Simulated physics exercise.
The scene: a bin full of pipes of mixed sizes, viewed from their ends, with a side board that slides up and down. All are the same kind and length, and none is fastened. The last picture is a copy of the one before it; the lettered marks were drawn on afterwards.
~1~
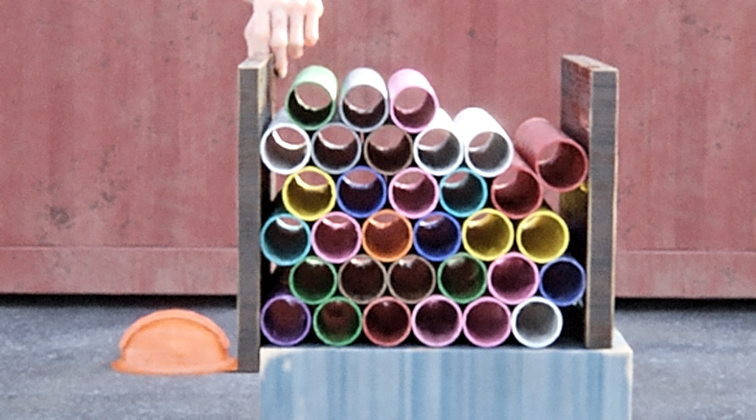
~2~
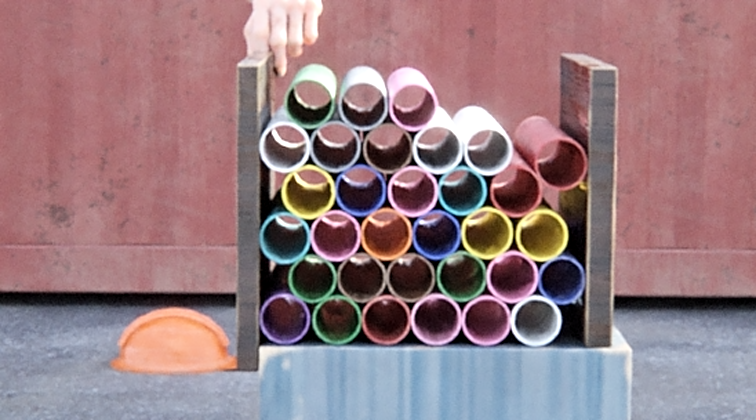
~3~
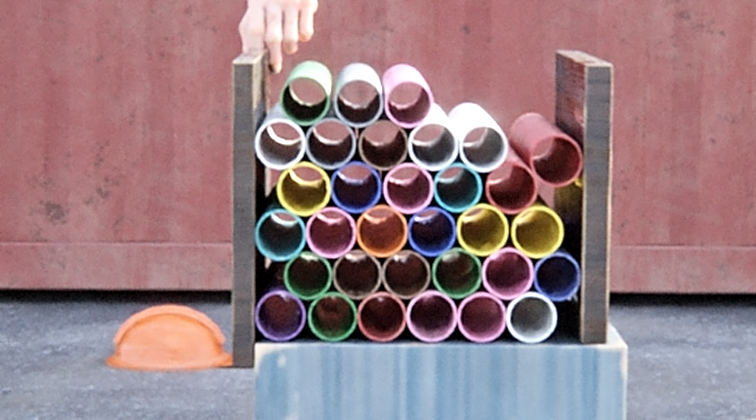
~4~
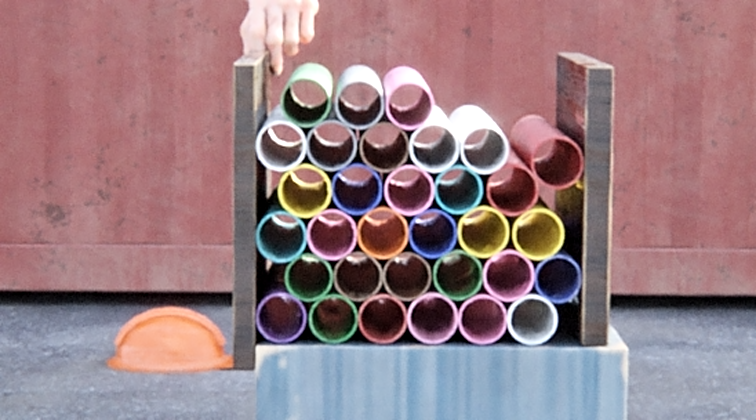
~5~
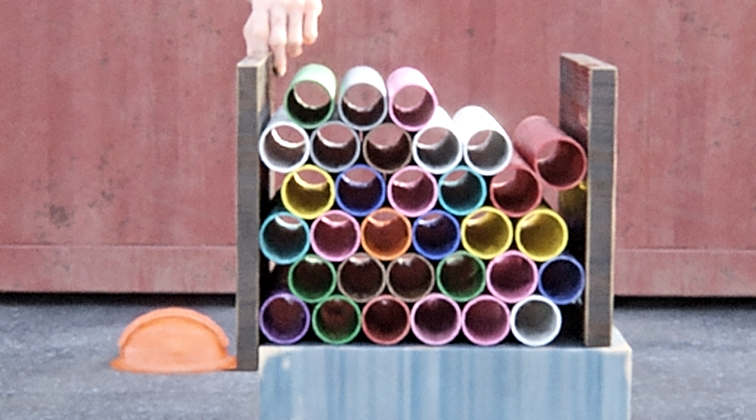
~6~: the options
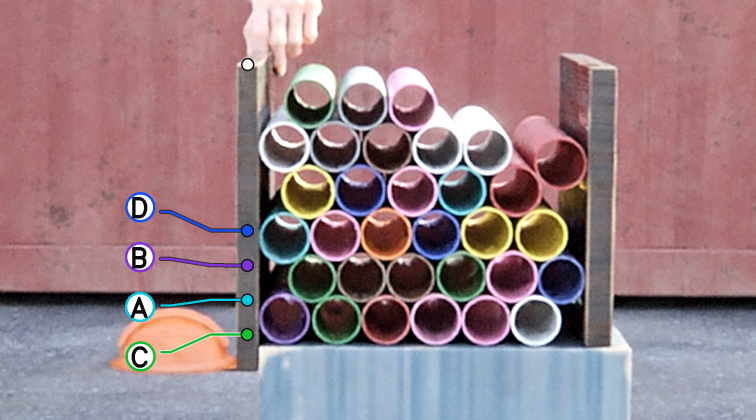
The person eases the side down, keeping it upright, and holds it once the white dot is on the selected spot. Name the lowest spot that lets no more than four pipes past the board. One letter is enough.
No lower than B.
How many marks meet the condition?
The number is two.
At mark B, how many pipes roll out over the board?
The count is two.
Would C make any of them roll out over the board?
Yes.
On the copy, A at (247, 300); B at (247, 265); C at (247, 334); D at (247, 231); the white dot at (248, 64).
On B. First, top of the board (259, 154).
Then, top of the board (259, 255).
Finally, top of the board (259, 264), two out over the board.
By contrast, A more than four out over the board; C more than four out over the board; D two out over the board.
